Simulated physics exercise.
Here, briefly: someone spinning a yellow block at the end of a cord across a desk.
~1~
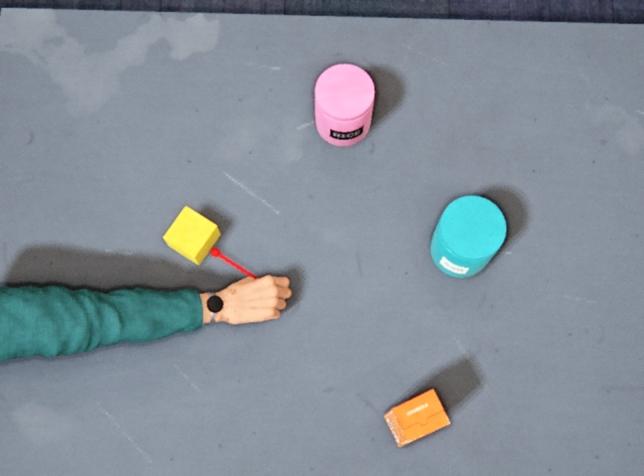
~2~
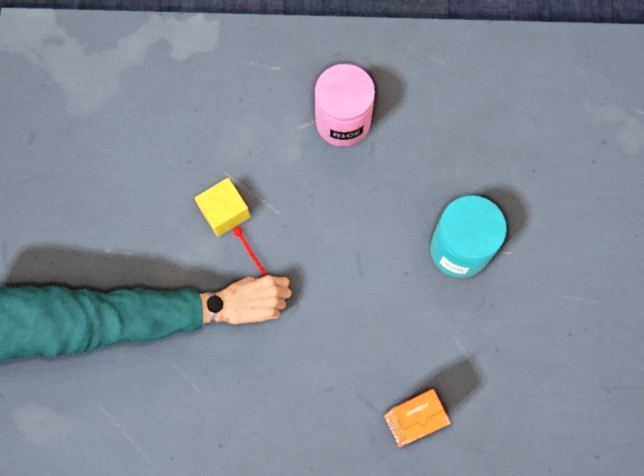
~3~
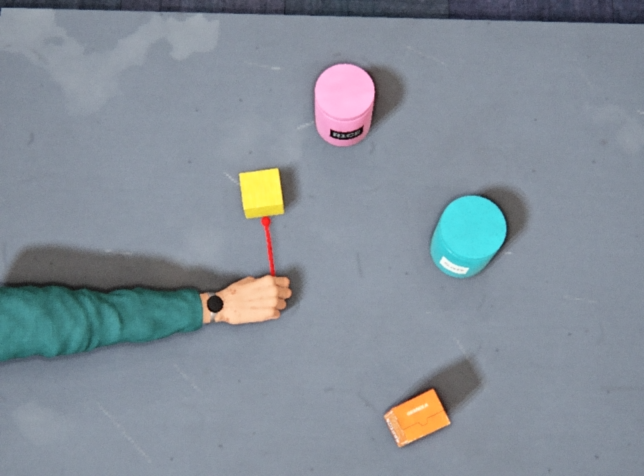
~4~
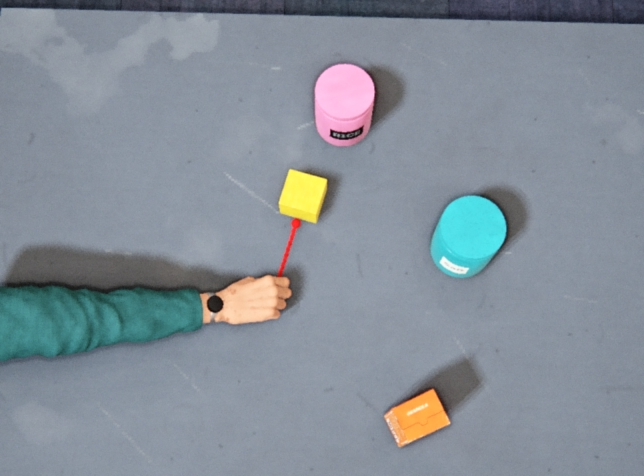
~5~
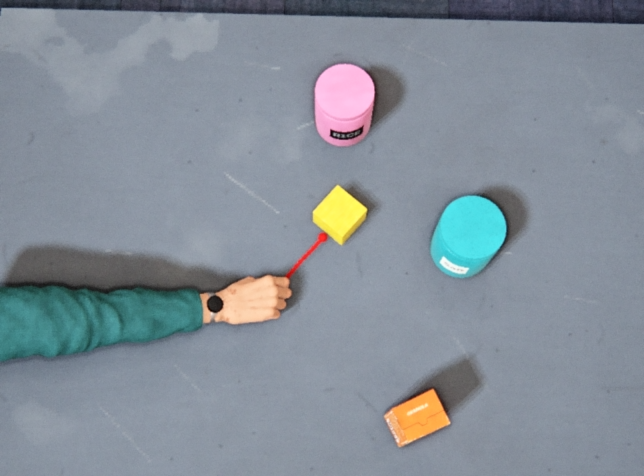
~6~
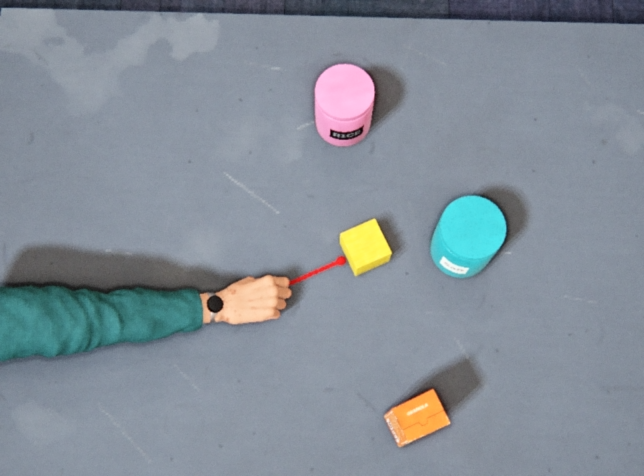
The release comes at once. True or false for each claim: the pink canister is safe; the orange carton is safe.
Pink canister: True; orange carton: False.
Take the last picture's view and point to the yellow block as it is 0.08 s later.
Position, approx.: (389, 326).
Then, 0.08 s on from there, block near (390, 326).
Then, 0.20 s on from there, block near (407, 390); orange carton pushed aside.
In the end, block near (407, 389); orange carton pushed aside. The pink canister escapes it and the orange carton is struck.
